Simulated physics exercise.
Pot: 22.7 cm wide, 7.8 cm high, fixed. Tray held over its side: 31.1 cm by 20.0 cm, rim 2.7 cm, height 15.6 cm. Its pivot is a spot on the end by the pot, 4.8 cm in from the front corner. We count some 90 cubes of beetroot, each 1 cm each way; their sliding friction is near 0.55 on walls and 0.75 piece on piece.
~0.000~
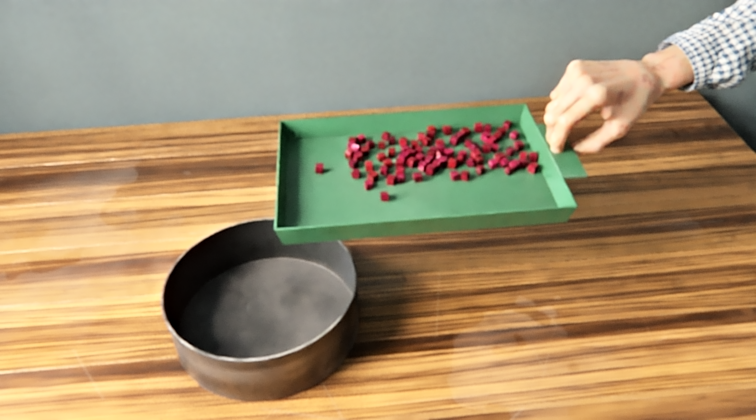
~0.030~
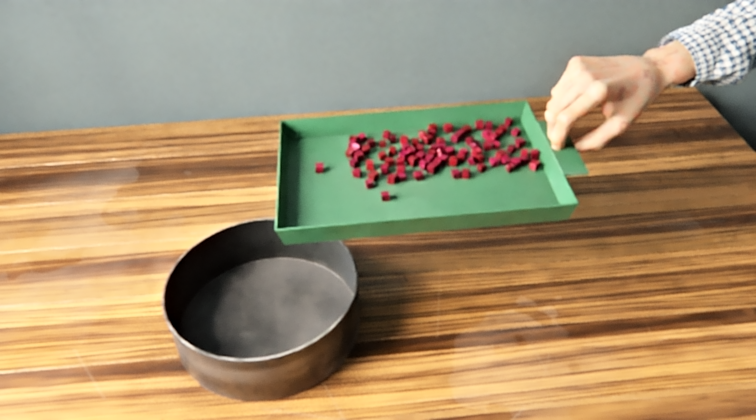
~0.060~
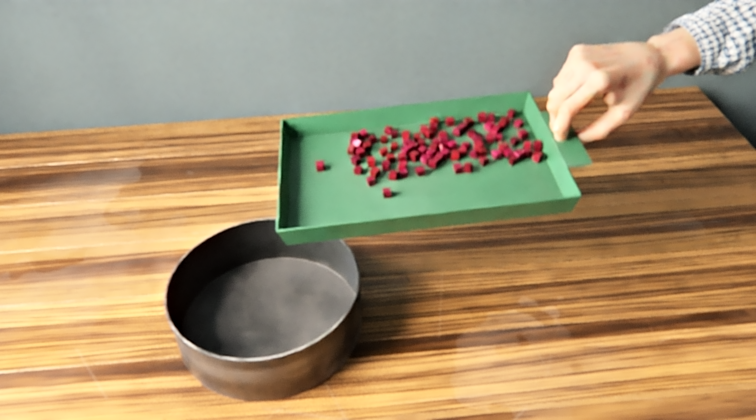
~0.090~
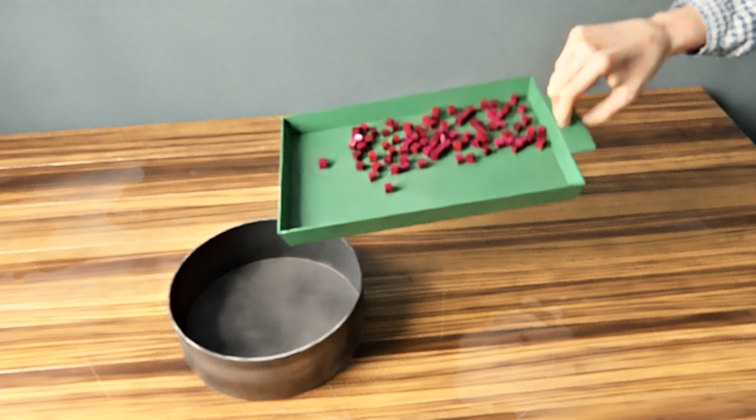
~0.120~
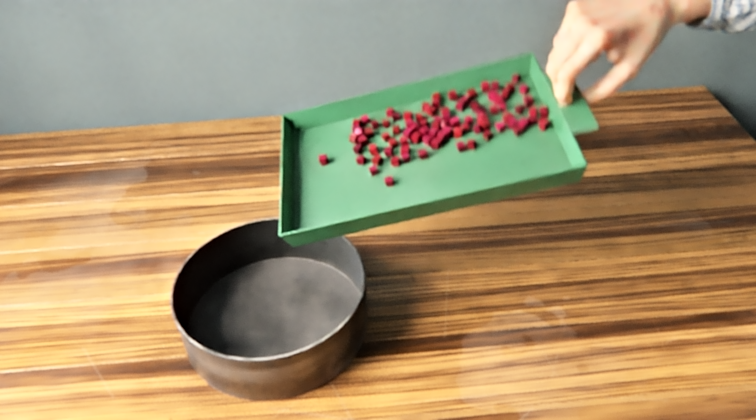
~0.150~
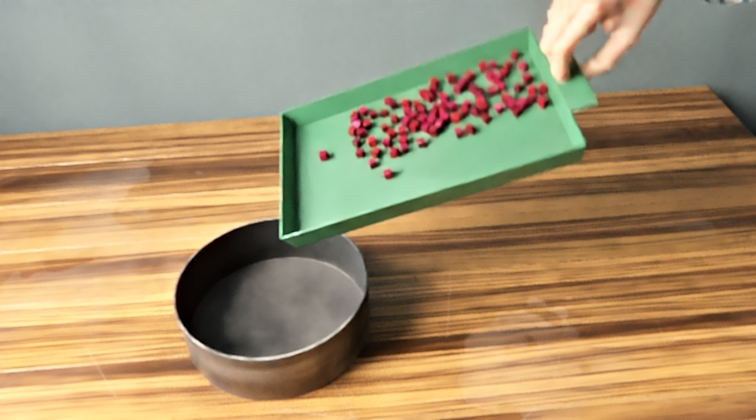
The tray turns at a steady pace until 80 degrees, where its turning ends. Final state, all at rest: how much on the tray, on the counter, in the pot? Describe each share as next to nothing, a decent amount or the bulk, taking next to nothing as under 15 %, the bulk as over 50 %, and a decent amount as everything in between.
Tray: A little; counter: A fair amount; pot: The greater portion.
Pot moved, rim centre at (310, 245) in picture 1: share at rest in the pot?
10 %.
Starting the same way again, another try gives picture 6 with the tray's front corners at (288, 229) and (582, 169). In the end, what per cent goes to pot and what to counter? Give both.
Per cent by place - pot 85, counter 5.
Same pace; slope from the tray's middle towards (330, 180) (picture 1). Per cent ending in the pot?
My guess is roughly 15 percent.
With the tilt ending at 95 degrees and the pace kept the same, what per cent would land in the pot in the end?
I'd say close to 65 percent.
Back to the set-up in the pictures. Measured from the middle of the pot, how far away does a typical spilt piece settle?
I'd say around 34 centimetres.
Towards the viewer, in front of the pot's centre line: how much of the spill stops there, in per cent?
Share: Some 100 %.
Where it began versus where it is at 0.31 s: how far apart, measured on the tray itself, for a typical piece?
Displacement on the tray: About 0 cm.
Then, at 0.31 s, tilt 52 degrees; the tray holds 100 %, the pot 0 %.
After 0.41 s, tilt 73 degrees; the tray holds 100 %, the pot 0 %.
After 0.65 s, tilt 80 degrees; the tray holds 0 %, the pot 65 %.
In the end, at 2.2 s, tray 0 %, counter 30 %, pot 70 %.
